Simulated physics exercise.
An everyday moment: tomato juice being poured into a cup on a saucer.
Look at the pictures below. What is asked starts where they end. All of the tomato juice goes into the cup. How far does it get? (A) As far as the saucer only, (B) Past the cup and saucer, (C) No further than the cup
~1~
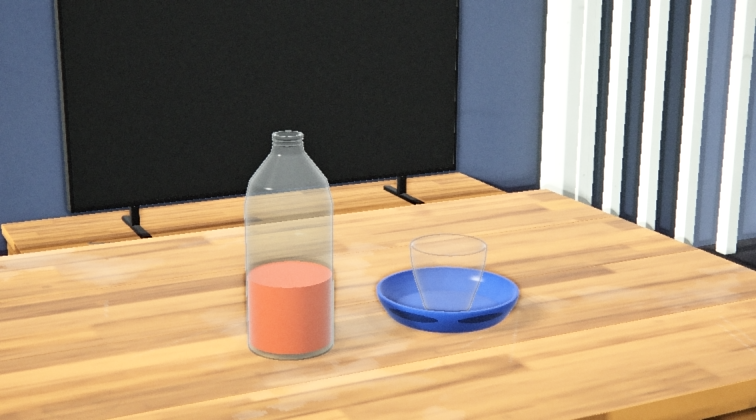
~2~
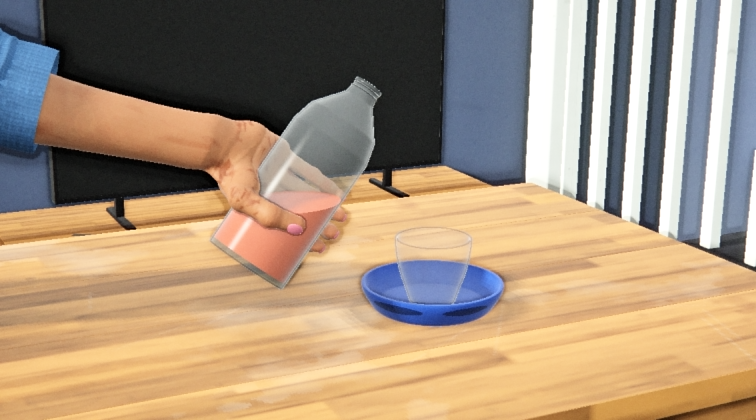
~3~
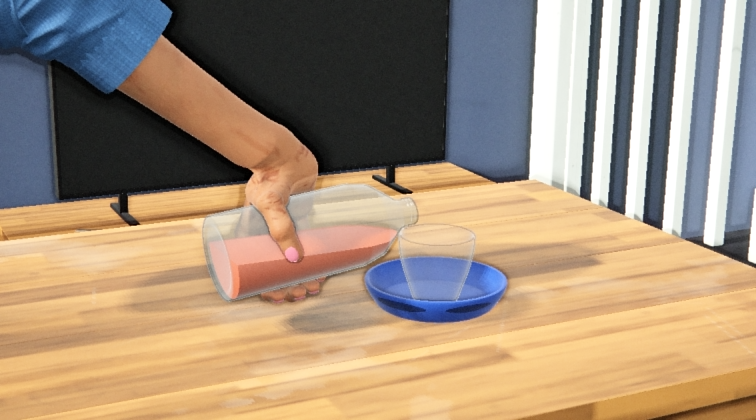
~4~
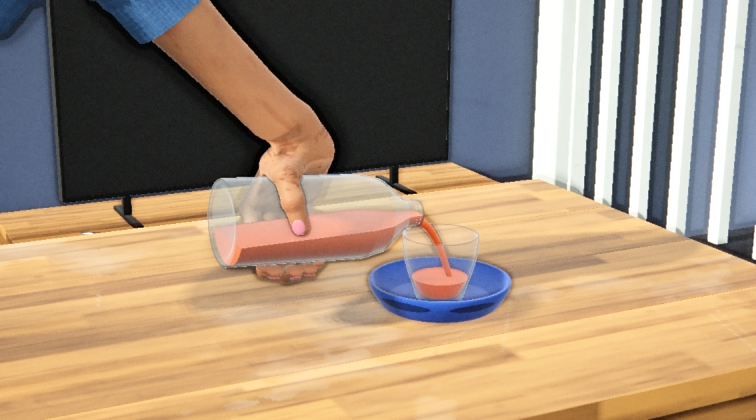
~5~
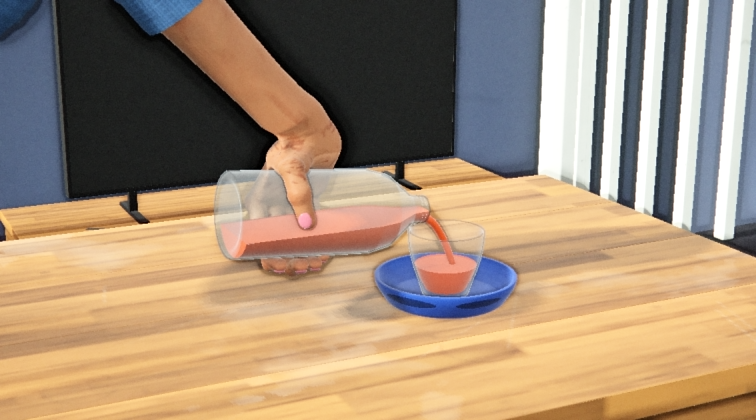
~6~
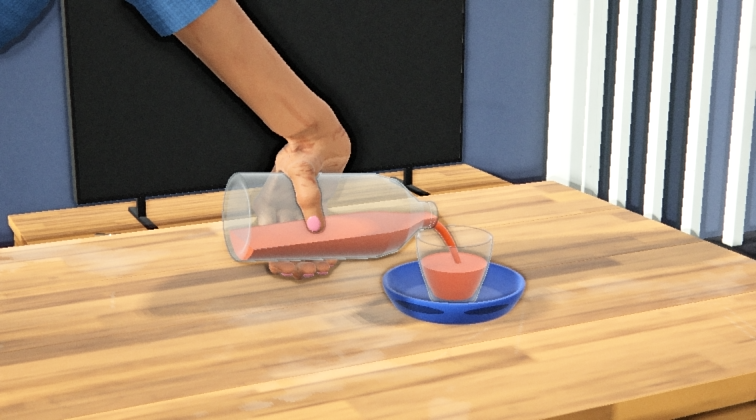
As far as the saucer only.
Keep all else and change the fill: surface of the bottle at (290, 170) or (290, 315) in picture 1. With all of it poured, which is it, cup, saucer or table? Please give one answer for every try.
In turn: Past the saucer, cup only.
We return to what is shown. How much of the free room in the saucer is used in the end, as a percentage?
Roughly 50 percent of it.
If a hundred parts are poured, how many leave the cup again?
My figure is roughly 35 percent.
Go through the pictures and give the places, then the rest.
In the first frame, at the start; bottle (290, 238) about a third full; cup (448, 273) empty; saucer (482, 316) dry.
In the second frame, a hand has the bottle; bottle (310, 171) tipped 40° with all of its load; cup (433, 266) empty.
In the third frame, the bottle is tipped; bottle (322, 233) tipped 85° with all of its load; cup (436, 263) empty.
In the fourth frame, the stream is running; bottle (327, 218) tipped 95° with nearly all of its load; cup about a quarter full, surface at (440, 277).
In the fifth frame, the stream is running; bottle (333, 212) tipped 95° with about three quarters of its load; cup (446, 259) about a third full.
In the sixth frame, the stream is running; bottle (342, 216) tipped 95° with about three quarters of its load; cup about half full, surface at (454, 264); saucer (488, 307) dry.
Shortly, the cup is nearly full; the saucer is dry.
Then, the cup is full to the brim; the saucer is wet, with room to spare.
At the finish, the cup is full to the brim; the saucer is wet, with room to spare.
